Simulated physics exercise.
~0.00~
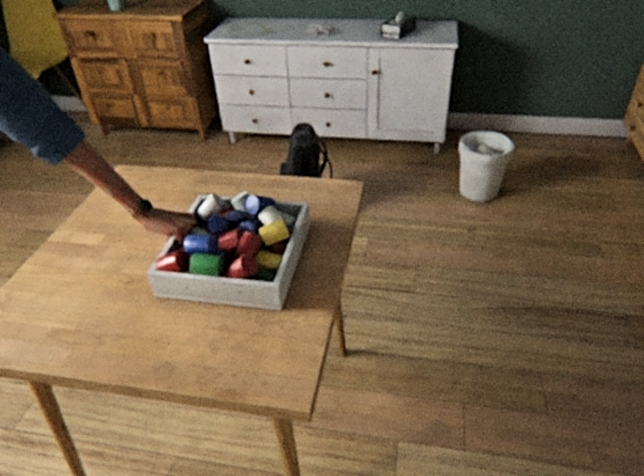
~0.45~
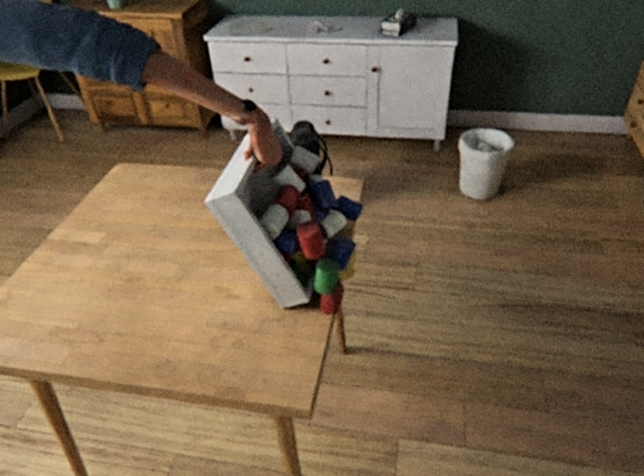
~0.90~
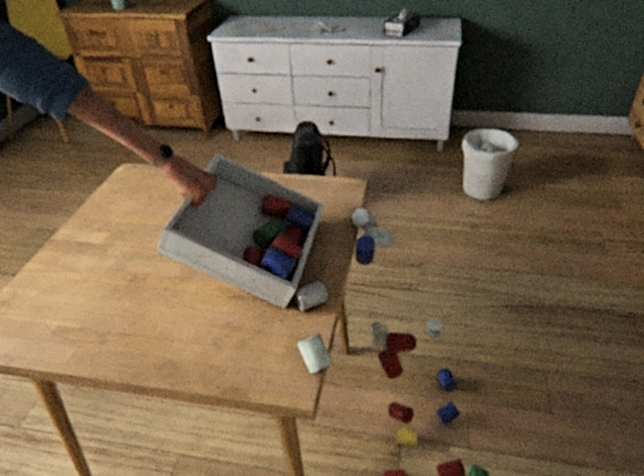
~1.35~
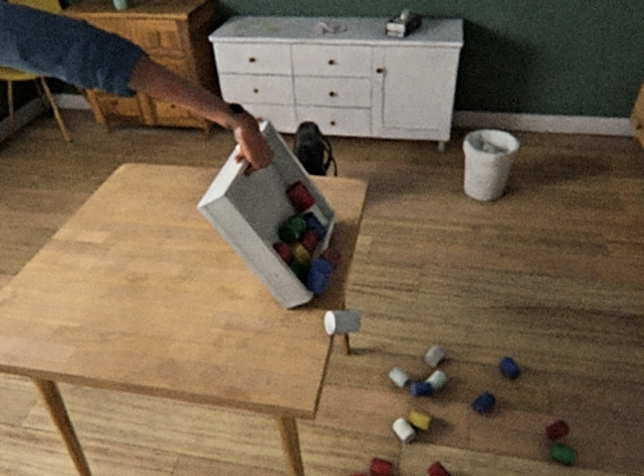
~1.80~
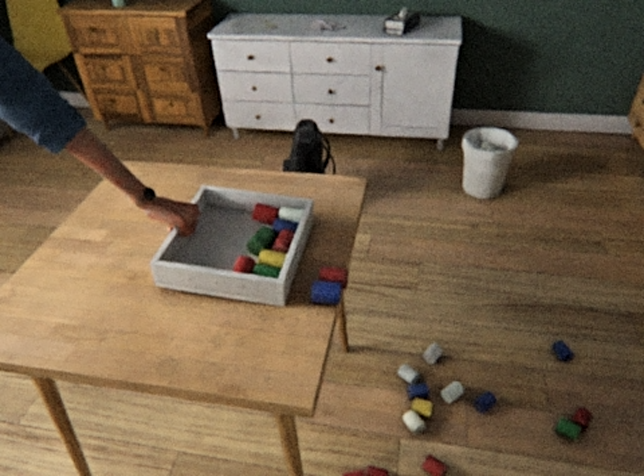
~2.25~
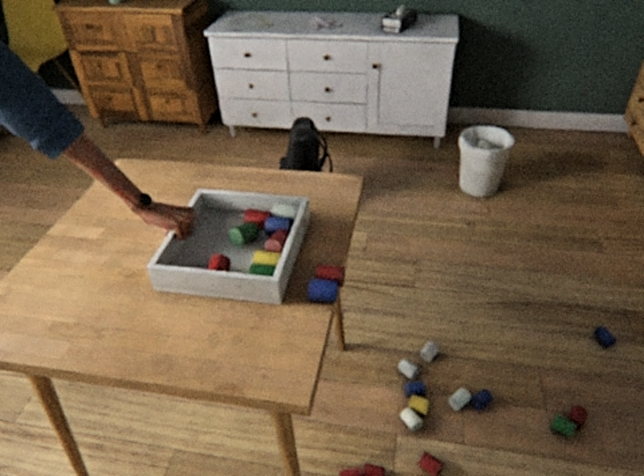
A white container full of red, blue, green, yellow and white jars sits on a wooden table in a room with a white dresser, seen from above by a slightly swaying camera. A hand reaching in from the left lifts its left end steeply, and jars tumble over the right edge. The hand lowers the container partway while many jars scatter across the wooden floor, then tips it steeply again, and more slide out. Finally it sets the container down flat, with several jars still inside, a red and a blue one at the table's edge, and others strewn on the floor.
